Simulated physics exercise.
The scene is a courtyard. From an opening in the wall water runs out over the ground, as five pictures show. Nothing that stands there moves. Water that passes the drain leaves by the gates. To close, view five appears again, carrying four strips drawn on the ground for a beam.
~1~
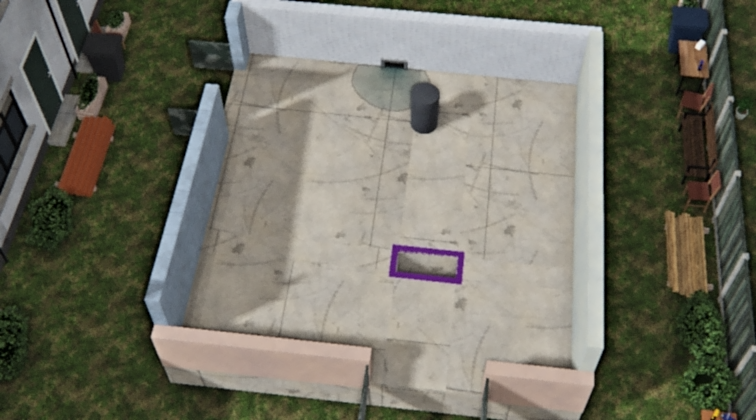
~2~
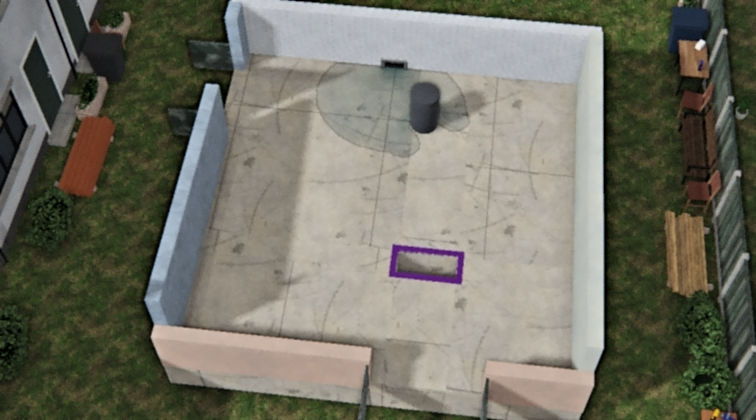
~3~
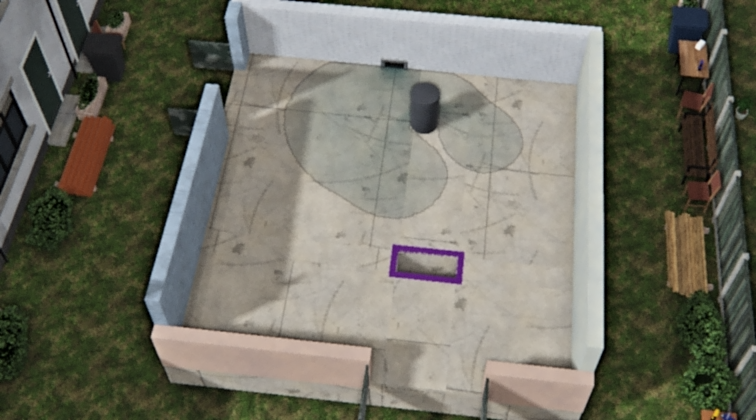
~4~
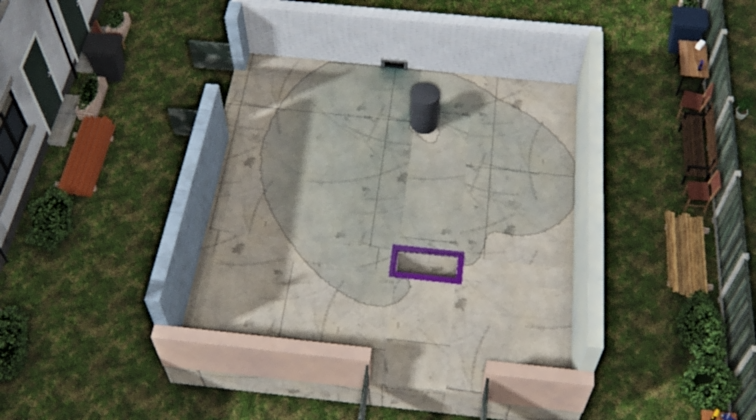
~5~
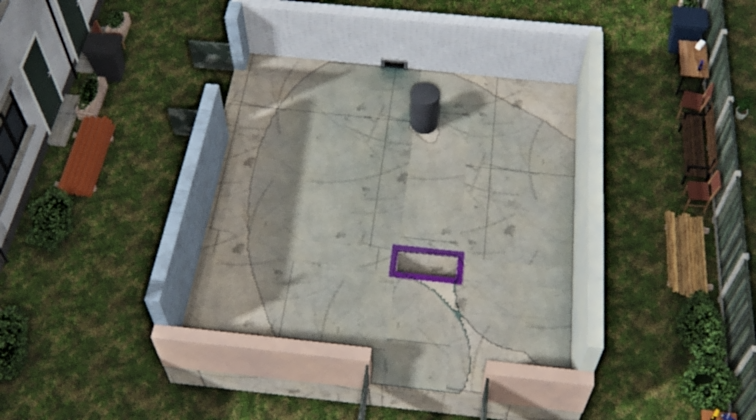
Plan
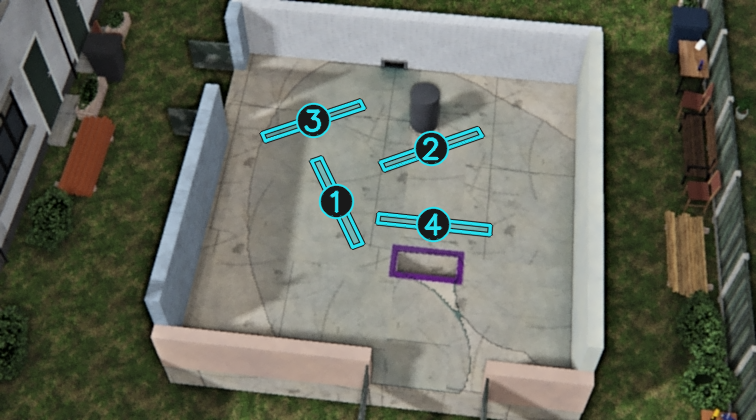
In a walled courtyard, water spreads from a wall outlet, around a dark cylinder, reaching a purple-edged pit.
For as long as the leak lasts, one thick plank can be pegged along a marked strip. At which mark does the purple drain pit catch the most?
Go for 1.
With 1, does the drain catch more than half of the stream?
No, it does not.
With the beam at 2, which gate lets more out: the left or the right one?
More leaves on the right.
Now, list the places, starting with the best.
Best to worst: 1, 3, 2, 4.
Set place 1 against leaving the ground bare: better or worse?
Better.
In cyan, 1 from (316, 159) to (357, 245); 2 from (382, 166) to (479, 132); 3 from (263, 137) to (361, 104); 4 from (378, 218) to (490, 230).
For place 1, about 38 % of the stream goes into the purple drain pit, about 62 % out by the gates.
For place 2, about 9 % of the stream goes into the purple drain pit, about 91 % out by the gates.
For place 3, about 22 % of the stream goes into the purple drain pit, about 78 % out by the gates.
For place 4, about 3 % of the stream goes into the purple drain pit, about 96 % out by the gates.
